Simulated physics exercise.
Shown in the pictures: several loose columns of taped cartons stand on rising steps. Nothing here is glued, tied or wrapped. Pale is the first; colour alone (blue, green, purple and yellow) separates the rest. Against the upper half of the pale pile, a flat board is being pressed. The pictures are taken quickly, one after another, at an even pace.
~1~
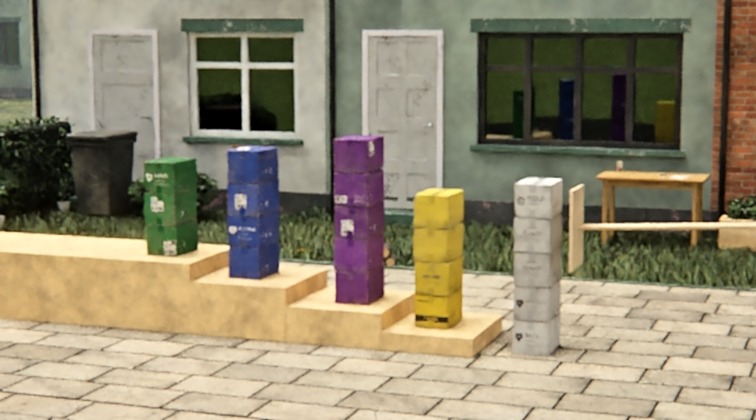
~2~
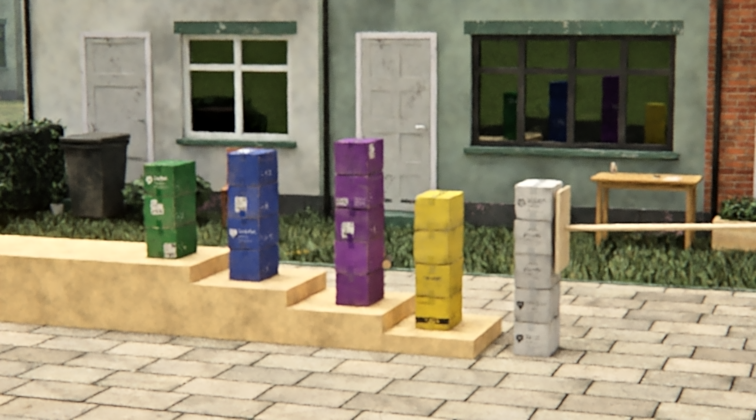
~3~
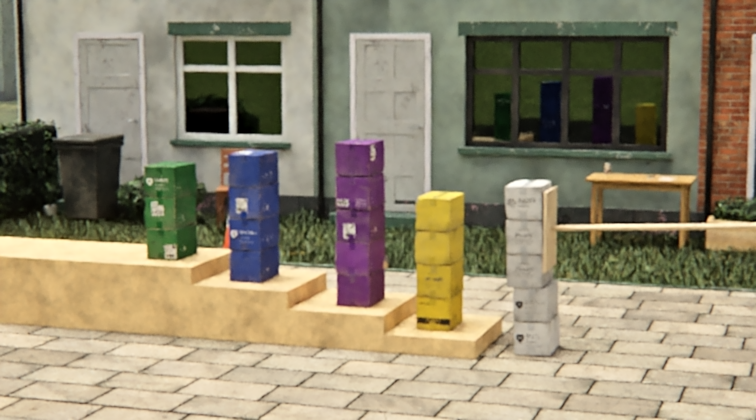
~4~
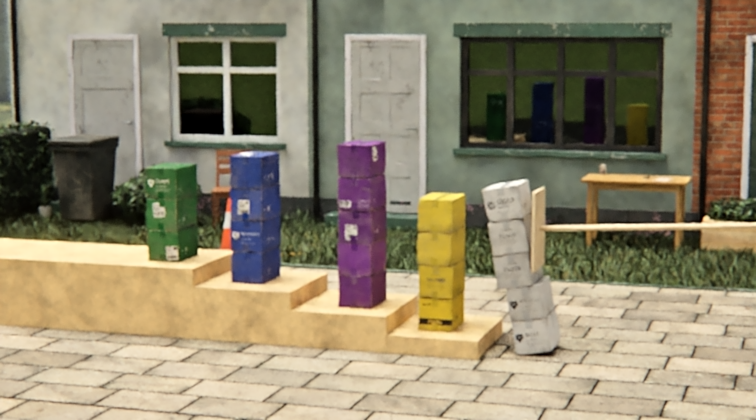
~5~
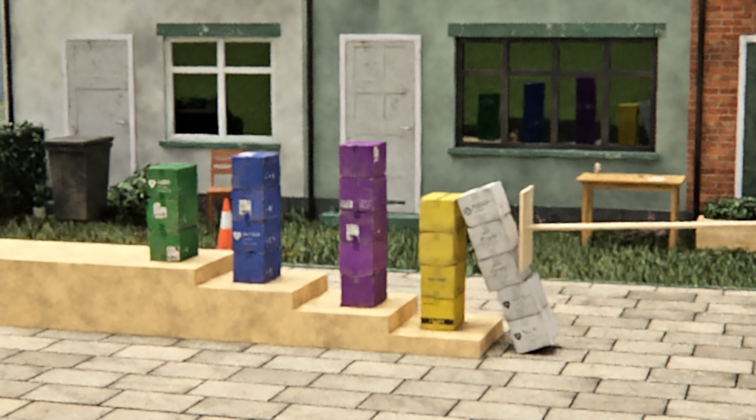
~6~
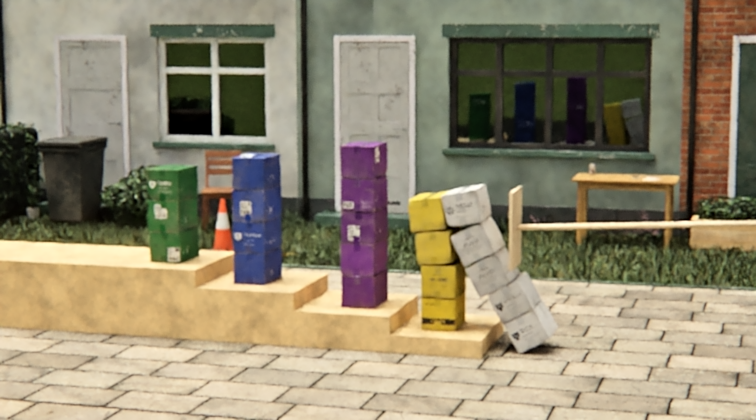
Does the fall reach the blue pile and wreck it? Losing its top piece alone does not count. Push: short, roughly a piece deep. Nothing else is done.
Okay, that pile crumbles.
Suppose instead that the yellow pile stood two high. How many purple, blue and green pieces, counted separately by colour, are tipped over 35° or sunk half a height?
Per pile, purple = 0, blue = 0, green = 0.
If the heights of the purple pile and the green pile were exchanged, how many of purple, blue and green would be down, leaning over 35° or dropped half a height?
The result reads purple 3, then blue 0, then green 0.
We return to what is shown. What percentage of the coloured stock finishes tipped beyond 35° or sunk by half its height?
I'd put it at roughly 100 per cent.
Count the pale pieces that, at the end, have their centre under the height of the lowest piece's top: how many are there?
Counting the pale pieces gives 1.
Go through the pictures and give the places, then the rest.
In the first frame (we follow the side turned to the camera; the camera moves round a little), board (571, 220) not yet touching; top blue carton (243, 167); top yellow carton (431, 212); no other piece has moved.
Board (558, 222) not yet touching; top blue carton (243, 170), in the second frame.
Board (545, 222) pushing; top blue carton (244, 171), in the third frame.
Board (533, 222) pushing, top of the pale pile leaning a little; top blue carton (246, 173); no other piece has moved, in the fourth frame.
Board (521, 221) pushing, top of the pale pile leaning clearly; top blue carton (247, 173); no other piece has moved, in the fifth frame.
Board (511, 221) pushing, top of the pale pile leaning a little; top blue carton (248, 174); top yellow carton (426, 215) tipped a little; 2 stirred so far, in the sixth frame.
Soon, 4 of the pale pile down; none of the 4 blue cartons down (0 of 16 in all colours); top blue carton unmoved; top yellow carton tipped a little.
A while on, 5 of the pale pile down; none of the 4 blue cartons down (7 of 16 in all colours); top blue carton tipped a little; top purple carton tipped clearly, half its height lower.
Towards the end, 5 of the pale pile down; 4 of the 4 blue cartons down (16 of 16 in all colours); top blue carton tipped steeply, about its own height lower; top green carton tipped well over, half its height lower.
Finally, 5 of the pale pile down; 4 of the 4 blue cartons down (16 of 16 in all colours); top blue carton tipped well over, some two heights lower; top green carton upside down. Seen by the last camera, middles, top blue carton near (124, 227), top green carton near (43, 238).
